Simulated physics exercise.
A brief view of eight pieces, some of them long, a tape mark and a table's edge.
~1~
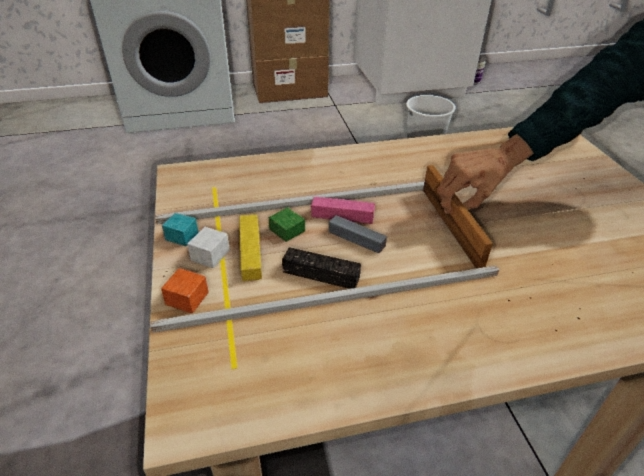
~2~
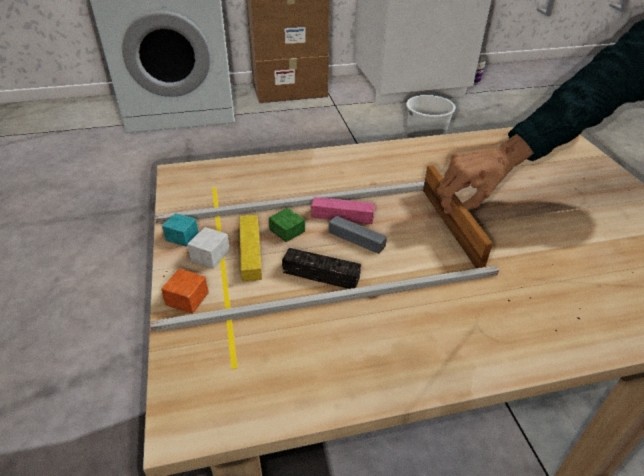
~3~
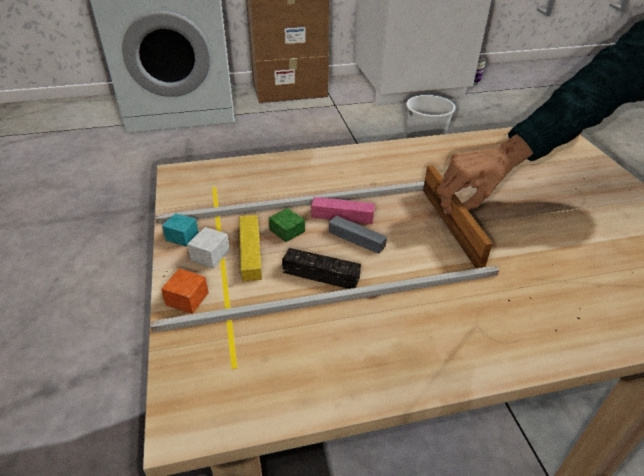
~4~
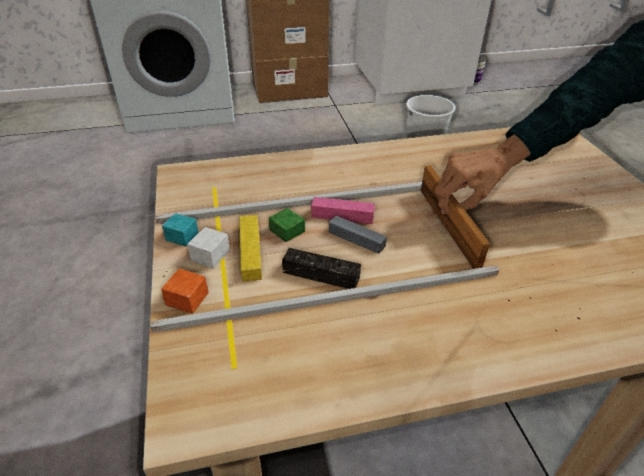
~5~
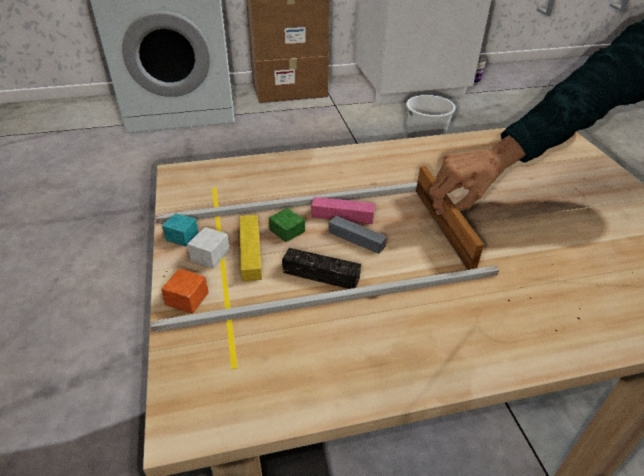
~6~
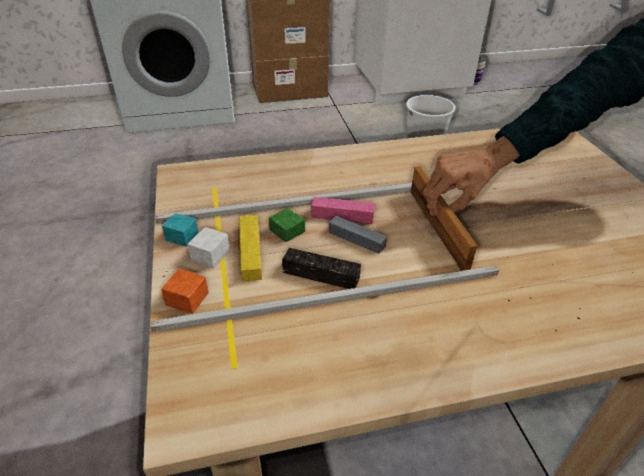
A hand slides a wooden board slightly left toward colored blocks that stay still.
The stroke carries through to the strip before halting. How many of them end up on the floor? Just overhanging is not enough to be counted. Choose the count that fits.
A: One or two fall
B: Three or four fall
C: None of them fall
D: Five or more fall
The answer is A.
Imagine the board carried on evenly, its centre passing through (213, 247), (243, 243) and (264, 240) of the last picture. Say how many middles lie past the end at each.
Counts per position: 3 / 0 / 0.
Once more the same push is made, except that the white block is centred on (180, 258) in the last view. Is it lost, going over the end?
Note - white block not retained.
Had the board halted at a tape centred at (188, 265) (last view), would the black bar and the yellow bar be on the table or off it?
Note: Black bar lasts; yellow bar does not last.
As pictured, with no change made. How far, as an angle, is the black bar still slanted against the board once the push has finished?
Some 30 degrees.
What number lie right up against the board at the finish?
The count in contact is 3.
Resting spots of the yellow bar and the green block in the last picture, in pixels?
The yellow bar comes to rest close to (158, 261), while the green block rests close to (191, 249).
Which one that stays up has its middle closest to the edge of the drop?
That's the yellow bar.
Early on, none off yet; turquoise block at rest near (181, 230); orange block at rest near (186, 291); white block at rest near (209, 248).
Finally, the number that fall off is one or two; lost, white block and turquoise block.
